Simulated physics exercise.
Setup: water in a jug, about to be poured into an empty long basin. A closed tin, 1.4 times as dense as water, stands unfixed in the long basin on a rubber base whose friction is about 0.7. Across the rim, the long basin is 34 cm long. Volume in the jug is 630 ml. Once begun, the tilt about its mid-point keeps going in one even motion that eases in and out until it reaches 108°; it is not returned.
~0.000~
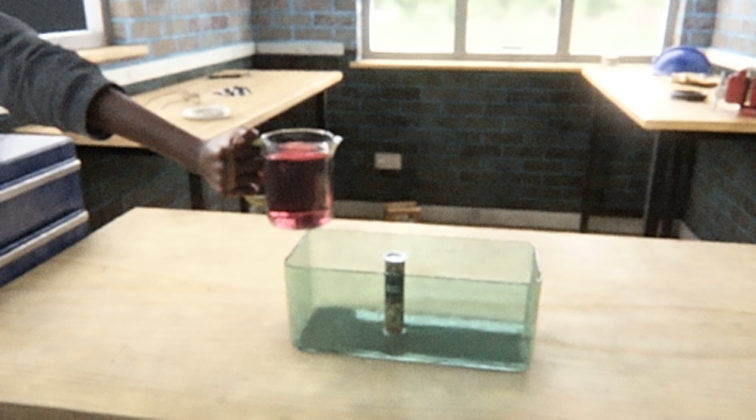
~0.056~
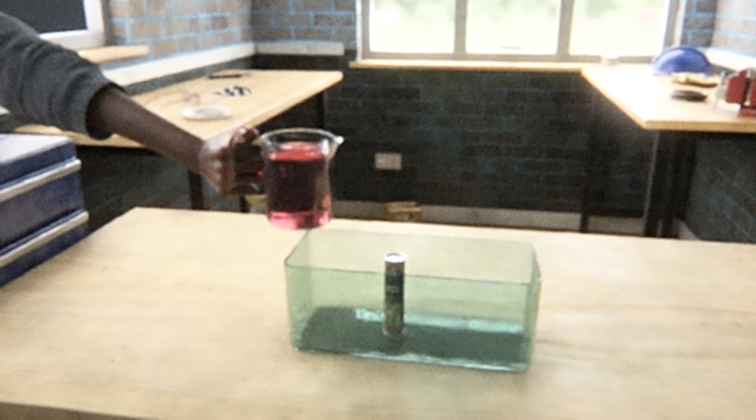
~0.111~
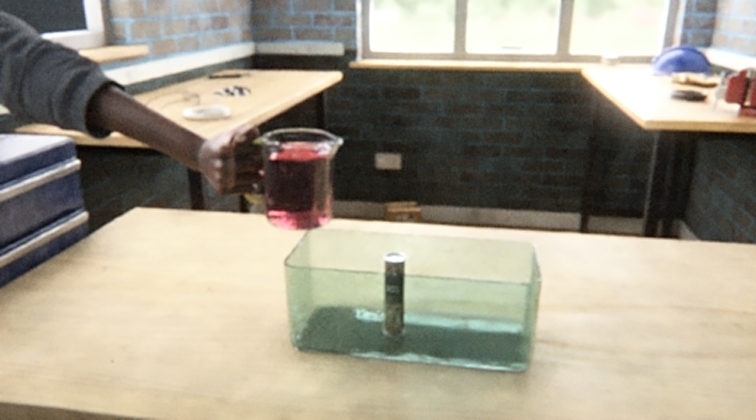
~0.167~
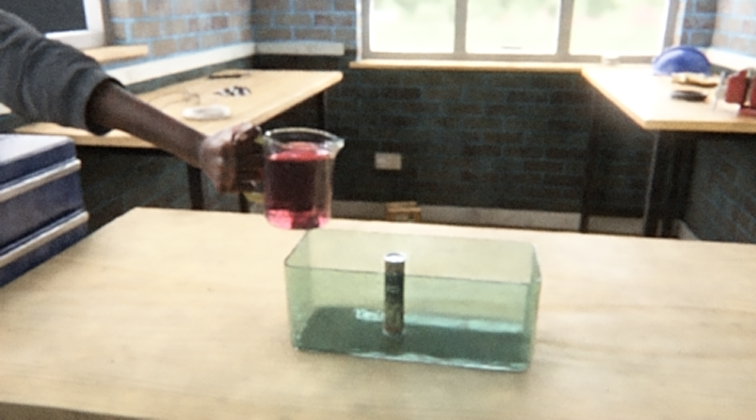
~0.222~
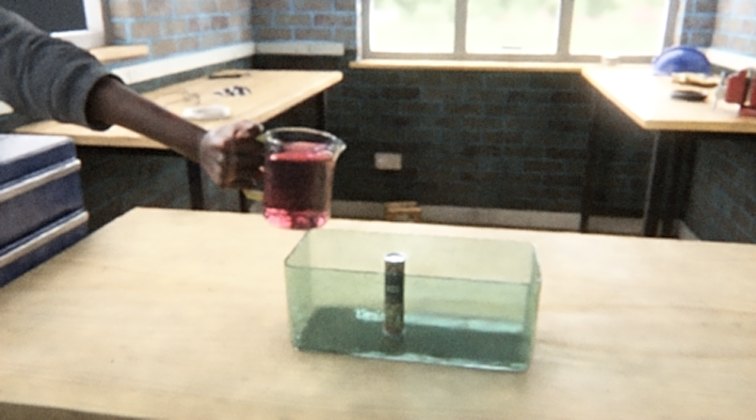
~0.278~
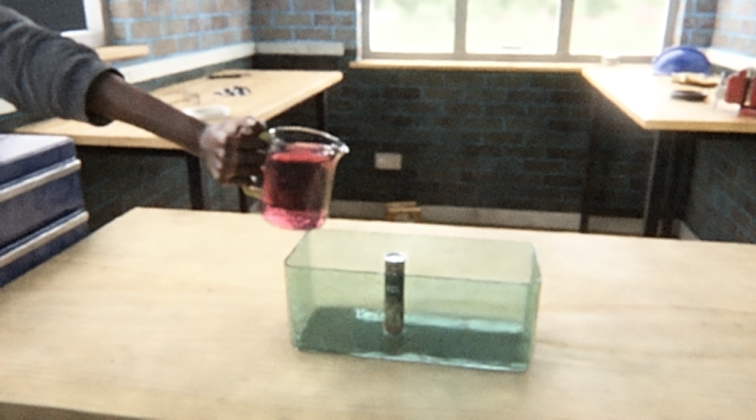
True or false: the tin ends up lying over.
True.
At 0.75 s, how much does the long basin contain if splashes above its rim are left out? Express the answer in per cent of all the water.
Fraction in basin: Approx. 5%.
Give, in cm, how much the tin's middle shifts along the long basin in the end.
Around 7.5 cm.
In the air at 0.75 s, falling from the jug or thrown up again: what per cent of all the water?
About 12 per cent.
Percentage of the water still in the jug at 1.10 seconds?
I reckon near 30 per cent still sits there.
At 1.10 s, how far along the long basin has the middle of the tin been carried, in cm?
About 0 cm.
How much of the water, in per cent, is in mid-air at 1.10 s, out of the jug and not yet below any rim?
Close to 14 in every hundred parts.
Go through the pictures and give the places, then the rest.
In the first frame, tilt 0°; pouring edge (340, 140); surface from (267, 148) to (332, 151); the long basin's rim runs from (296, 247) to (539, 263); the tin's top is at (395, 260).
In the second frame, tilt 0°; pouring edge (340, 141); surface from (268, 148) to (332, 151).
In the third frame, tilt 2°; pouring edge (341, 142); surface from (268, 148) to (333, 152).
In the fourth frame, tilt 4°; pouring edge (343, 143); surface from (270, 148) to (334, 151).
In the fifth frame, tilt 7°; pouring edge (345, 146); surface from (271, 149) to (336, 152).
In the sixth frame, tilt 11°; pouring edge (347, 149); surface from (272, 149) to (339, 152).
By 0.75 s the tilt is 63° and 83 per cent is still to pour; the tin stands where it began.
By 1.10 s the tilt is 99° and 30 per cent is still to pour; the tin stands where it began.
By 1.47 s the tilt is 108° and 2 per cent is still to pour; the tin lies on its side.
By 1.86 s the tilt is 108° and 0 per cent is still to pour; the tin lies on its side.
At rest the tin lies on its side.
